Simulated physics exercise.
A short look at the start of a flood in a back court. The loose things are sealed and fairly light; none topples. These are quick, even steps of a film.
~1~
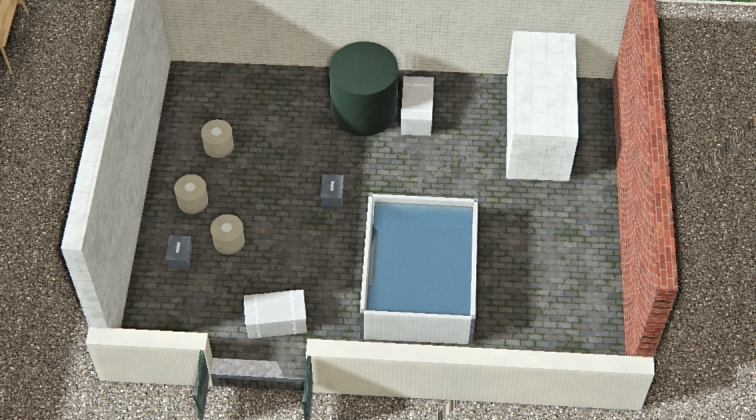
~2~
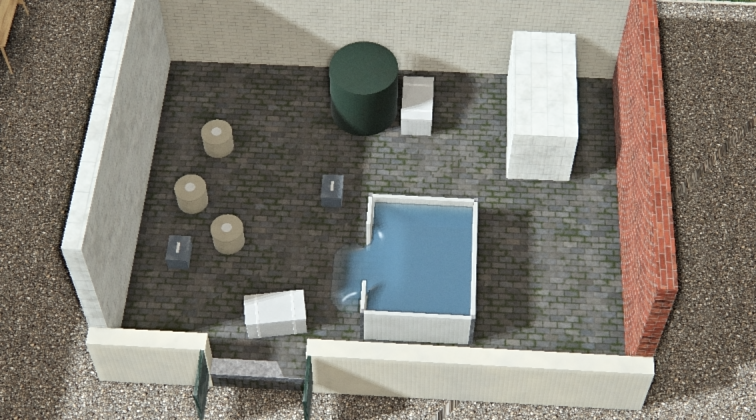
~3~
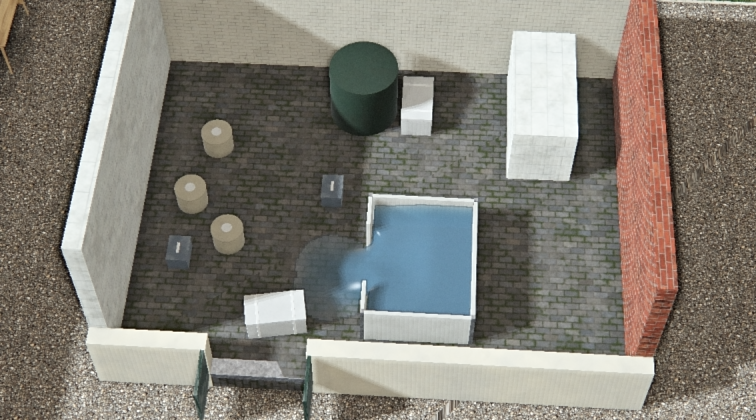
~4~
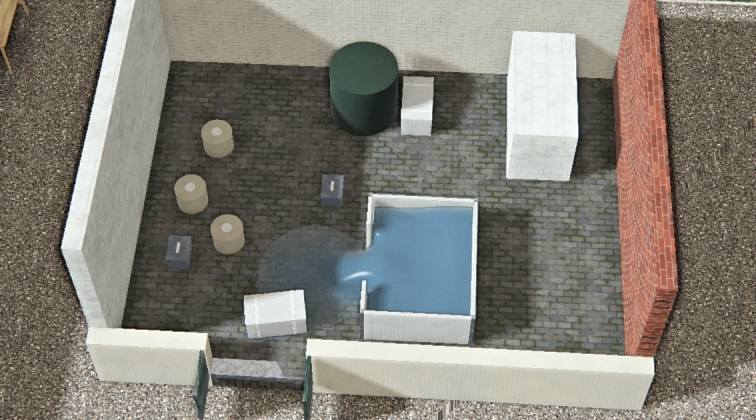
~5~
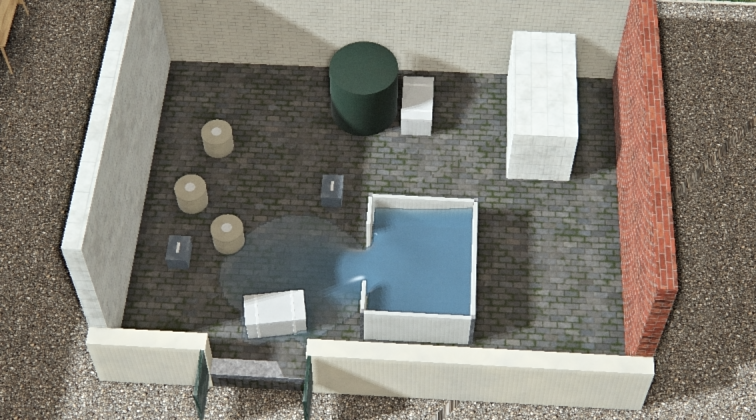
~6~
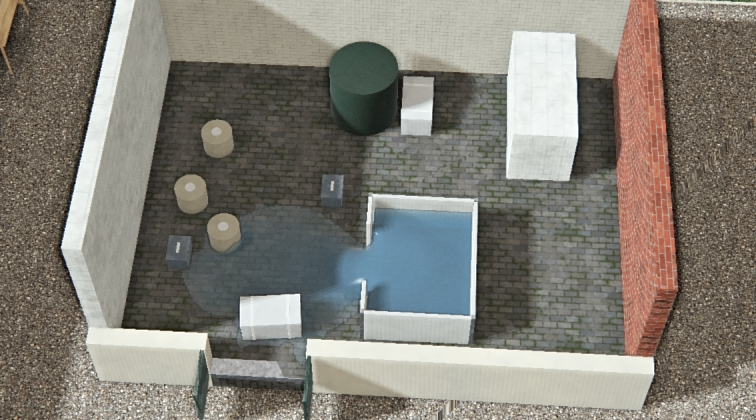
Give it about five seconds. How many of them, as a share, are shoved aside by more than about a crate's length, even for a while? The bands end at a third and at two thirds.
Share: Two thirds or above.
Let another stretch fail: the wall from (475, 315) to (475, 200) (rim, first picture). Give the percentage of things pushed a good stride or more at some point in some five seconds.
Some 0 per cent.
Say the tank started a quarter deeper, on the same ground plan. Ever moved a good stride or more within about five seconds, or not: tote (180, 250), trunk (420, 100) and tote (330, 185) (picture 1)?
One after the other: Swept aside, no, short of that.
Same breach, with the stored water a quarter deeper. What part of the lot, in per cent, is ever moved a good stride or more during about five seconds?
About 70 per cent.
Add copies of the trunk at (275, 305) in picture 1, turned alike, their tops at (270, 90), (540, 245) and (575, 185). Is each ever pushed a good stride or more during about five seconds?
One after the other: Short of that, less than that, short of that.
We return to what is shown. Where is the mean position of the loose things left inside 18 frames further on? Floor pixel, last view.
Roughly at (257, 133).
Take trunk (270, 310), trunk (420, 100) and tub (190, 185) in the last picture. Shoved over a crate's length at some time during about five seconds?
As listed: Swept aside, not that far, moved that far.
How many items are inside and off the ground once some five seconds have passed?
It comes to 4.
A moment on, 1 of 7 are well off their spots; 0 afloat.
Next, 4 of 7 are well off their spots; 3 afloat.
Later, 5 of 7 are well off their spots; 4 afloat.
In the end, 5 of 7 are well off their spots, and 5 have been at some point; 4 afloat.
